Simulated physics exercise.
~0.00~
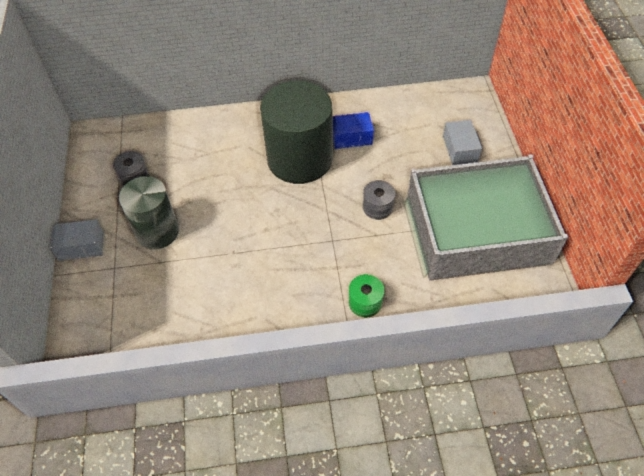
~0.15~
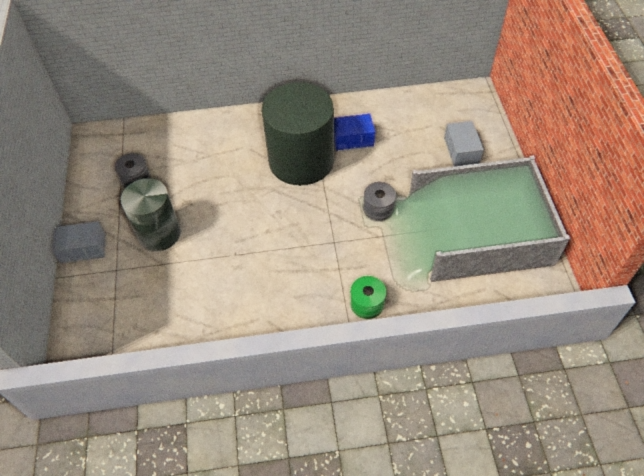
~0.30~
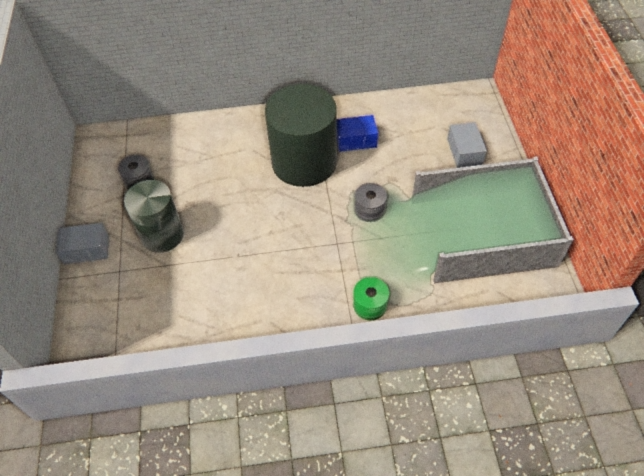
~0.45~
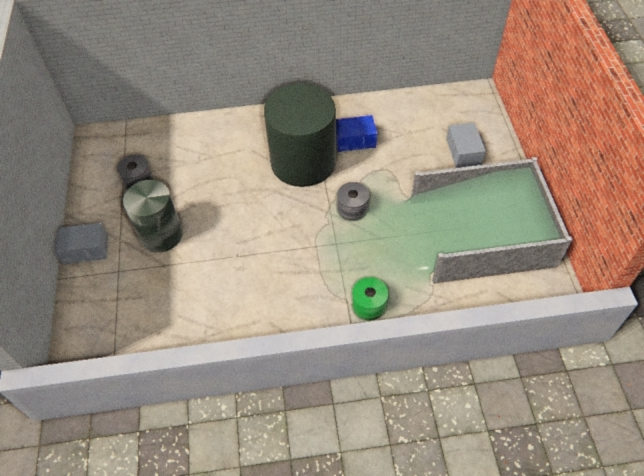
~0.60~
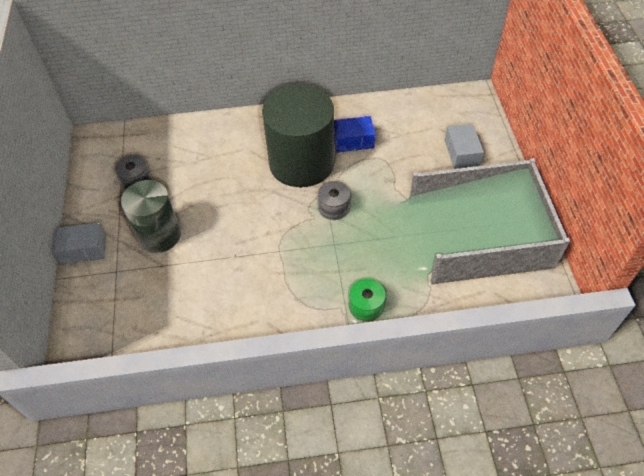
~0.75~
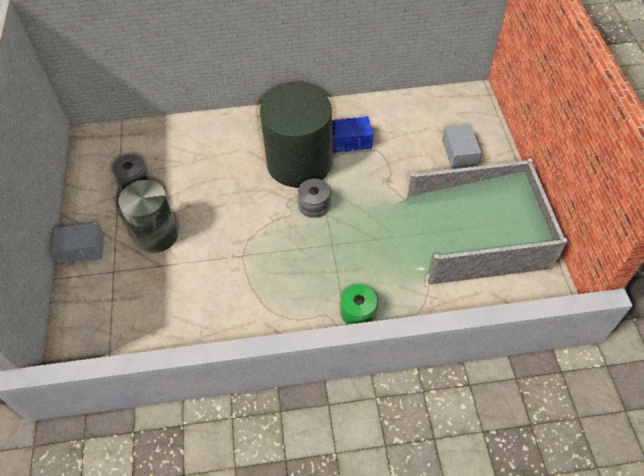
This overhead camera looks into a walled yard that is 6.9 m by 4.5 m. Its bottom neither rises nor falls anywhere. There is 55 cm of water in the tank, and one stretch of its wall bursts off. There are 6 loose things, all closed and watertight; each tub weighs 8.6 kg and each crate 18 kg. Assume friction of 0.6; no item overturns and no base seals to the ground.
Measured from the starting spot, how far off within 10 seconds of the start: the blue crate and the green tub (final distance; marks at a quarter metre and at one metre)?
The blue crate remains almost where it was, and the green tub goes a long distance.
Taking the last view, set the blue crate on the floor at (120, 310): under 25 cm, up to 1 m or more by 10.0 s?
Outcome: It is taken a long way.
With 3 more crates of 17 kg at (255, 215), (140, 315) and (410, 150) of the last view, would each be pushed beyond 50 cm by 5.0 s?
Order as asked - farther, farther, not as far.
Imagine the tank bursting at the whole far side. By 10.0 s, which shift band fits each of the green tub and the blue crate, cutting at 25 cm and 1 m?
The green tub would remain almost still and the blue crate would be washed far off.
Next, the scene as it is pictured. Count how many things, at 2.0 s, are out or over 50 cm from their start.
At that moment it comes to 2.
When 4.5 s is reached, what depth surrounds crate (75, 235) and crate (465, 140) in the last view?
I'd estimate 9 cm for the first and 1 cm for the second.
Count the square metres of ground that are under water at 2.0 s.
16 m2.
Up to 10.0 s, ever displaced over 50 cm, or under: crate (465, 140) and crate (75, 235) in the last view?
In sequence - stayed below the line; crossed the line.
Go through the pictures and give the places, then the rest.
The blue crate at (352, 123), on the bottom; the green tub at (366, 290), on the bottom; water covers 2.1 m2; 0 of 6 have shifted, in the first picture.
The blue crate at (353, 125) rests on the ground; the green tub at (368, 291) rests on the ground; 2.7 m2 under water; 0 of 6 have shifted, in the second picture.
The blue crate at (356, 126) rests on the ground; the green tub at (371, 292), on the bottom; water covers 3.5 m2; 1 of 6 have shifted, in the third picture.
The blue crate at (356, 126) rests on the ground; the green tub at (370, 293), on the bottom; water covers 4.5 m2; 1 of 6 have shifted, in the fourth picture.
The blue crate at (354, 127) rests on the ground; the green tub at (367, 294), on the bottom; water covers 5.7 m2; 1 of 6 have shifted, in the fifth picture.
The blue crate at (352, 127), on the bottom; the green tub at (359, 300) rests on the ground, 13 cm from its start; water covers 7.0 m2; 2 of 6 have shifted, in the sixth picture.
After 2.0 s the blue crate is near (352, 127), 0.0 m from its start, aground; the green tub is near (235, 330), 1.7 m from its start, afloat; 1 afloat.
After 4.5 s the blue crate is near (352, 127), 0.0 m from its start, aground; the green tub is near (61, 294), 3.8 m from its start, afloat; 4 afloat.
After 7.0 s the blue crate is near (352, 127), 0.0 m from its start, aground; the green tub is near (82, 217), 4.1 m from its start, afloat; 3 afloat.
After 10.0 s the blue crate is near (352, 127), 0.0 m from its start, aground; the green tub is near (105, 172), 4.2 m from its start, afloat; 2 afloat.
